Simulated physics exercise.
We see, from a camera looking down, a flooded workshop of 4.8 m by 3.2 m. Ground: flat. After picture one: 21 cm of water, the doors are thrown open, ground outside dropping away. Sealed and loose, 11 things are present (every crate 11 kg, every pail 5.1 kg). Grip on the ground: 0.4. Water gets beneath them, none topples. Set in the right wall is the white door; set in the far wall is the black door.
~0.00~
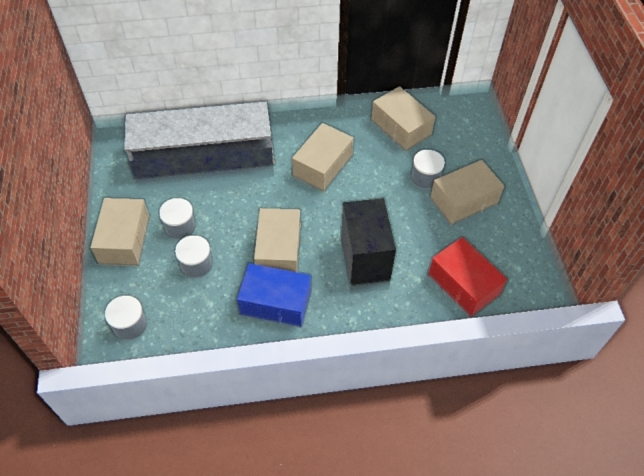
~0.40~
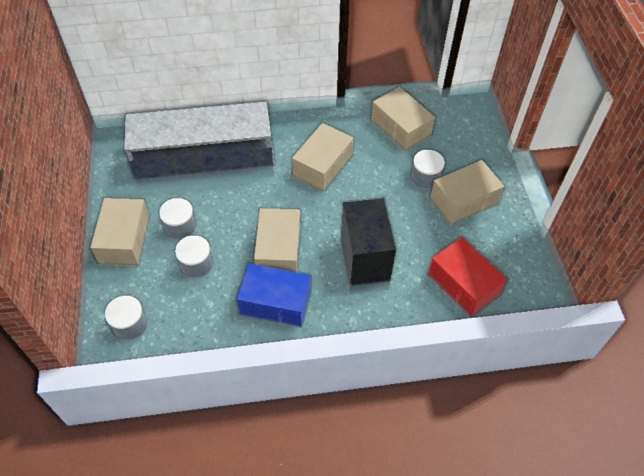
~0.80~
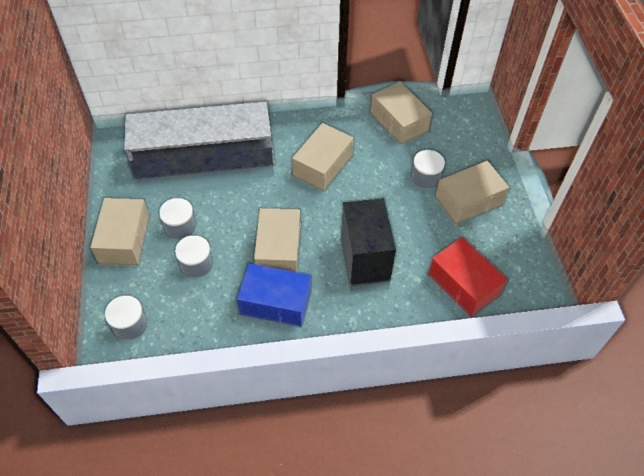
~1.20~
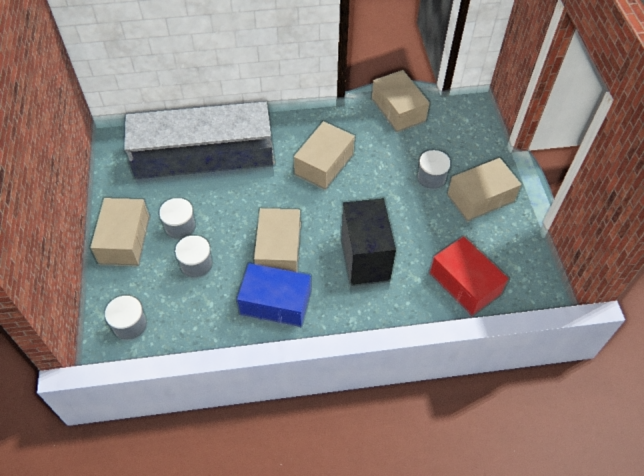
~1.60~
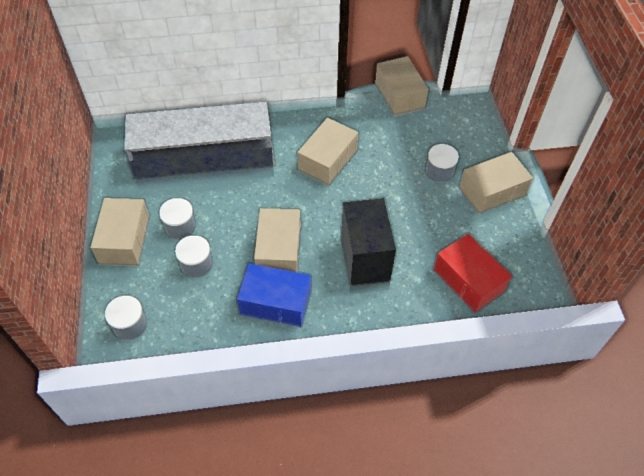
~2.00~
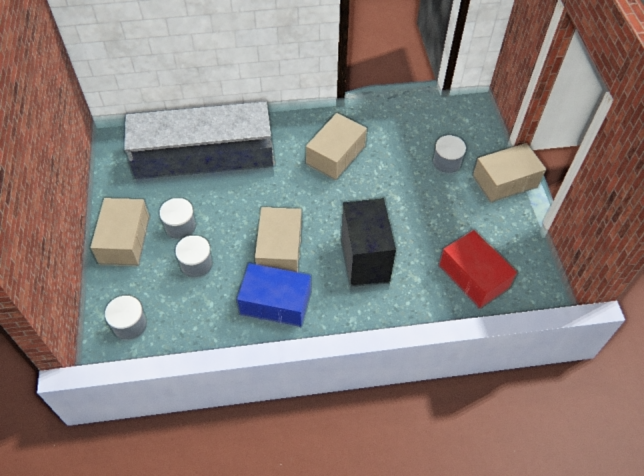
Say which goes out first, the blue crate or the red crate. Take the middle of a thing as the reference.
Red.
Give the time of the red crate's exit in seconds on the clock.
Around 5.5 s.
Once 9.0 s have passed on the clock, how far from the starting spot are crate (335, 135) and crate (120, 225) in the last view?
Log: Item 1 gone out, item 2 50 cm.
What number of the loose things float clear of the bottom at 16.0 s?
Count: 4.
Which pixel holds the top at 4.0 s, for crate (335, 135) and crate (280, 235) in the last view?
Around (400, 94) and (326, 201).
After 4.0 s the blue crate is near (312, 279), 0.4 m from its start, afloat; the red crate is near (508, 220), 0.8 m from its start, afloat; 2 of 11 are out; 9 afloat.
After 9.0 s the blue crate is near (348, 309), 0.7 m from its start, afloat; the red crate has gone out (at 5.7 s); 5 of 11 are out; 6 afloat.
After 16.0 s the blue crate is near (522, 280), 2.4 m from its start, afloat; the red crate has gone out (at 5.7 s); 7 of 11 are out; 4 afloat.
After 20.0 s the blue crate is near (525, 236), 2.6 m from its start, afloat; the red crate has gone out (at 5.7 s); 7 of 11 are out; 2 afloat.
